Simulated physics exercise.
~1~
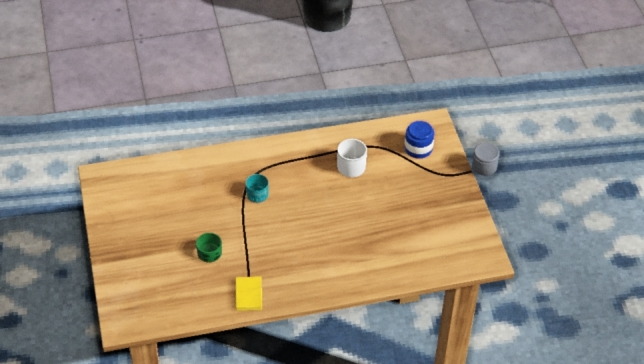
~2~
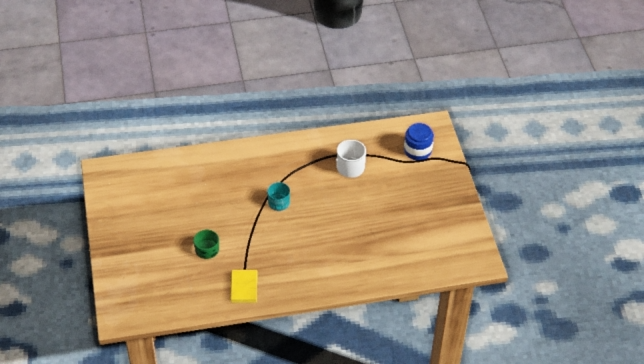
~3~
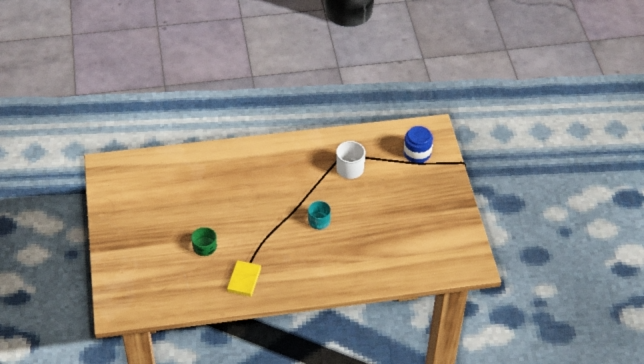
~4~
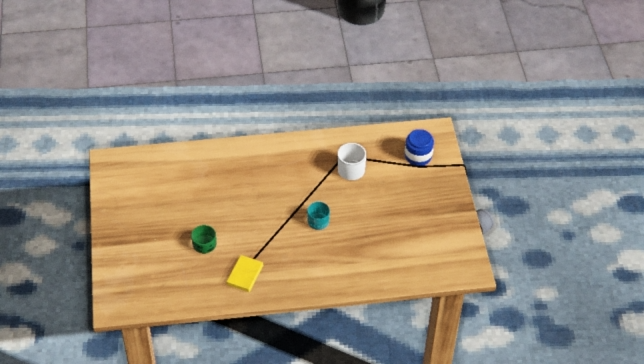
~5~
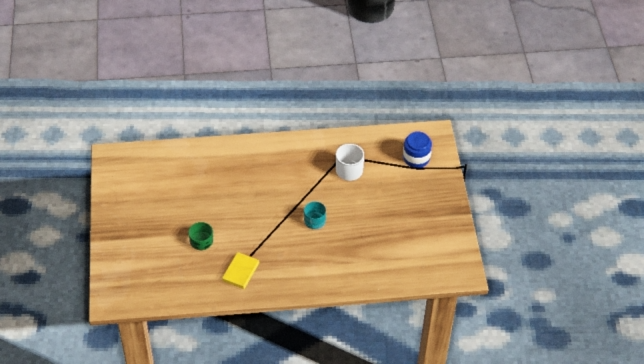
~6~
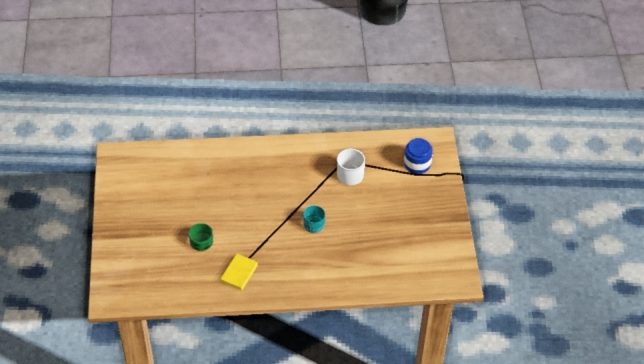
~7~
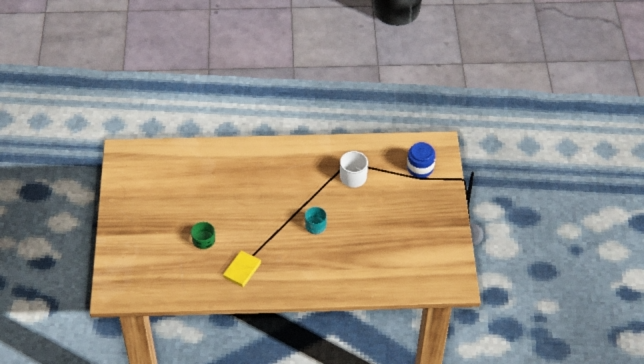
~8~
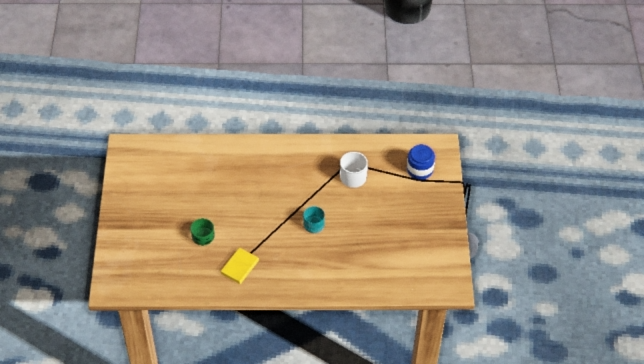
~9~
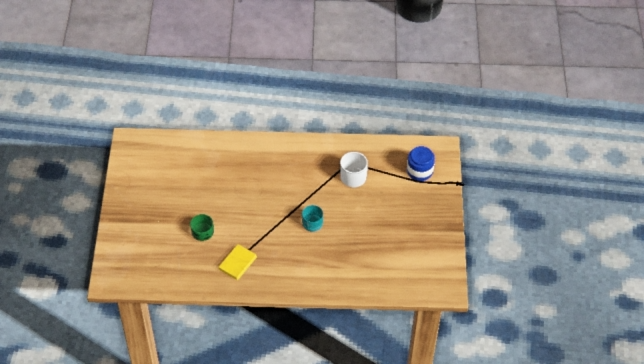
The footage shows a grey object at the right edge of a wooden table dropping out of view, its black cable pulling taut around a white mug, dragging a teal cup rightward and slightly turning a yellow block, which stays on the table with the blue jar and green cup.
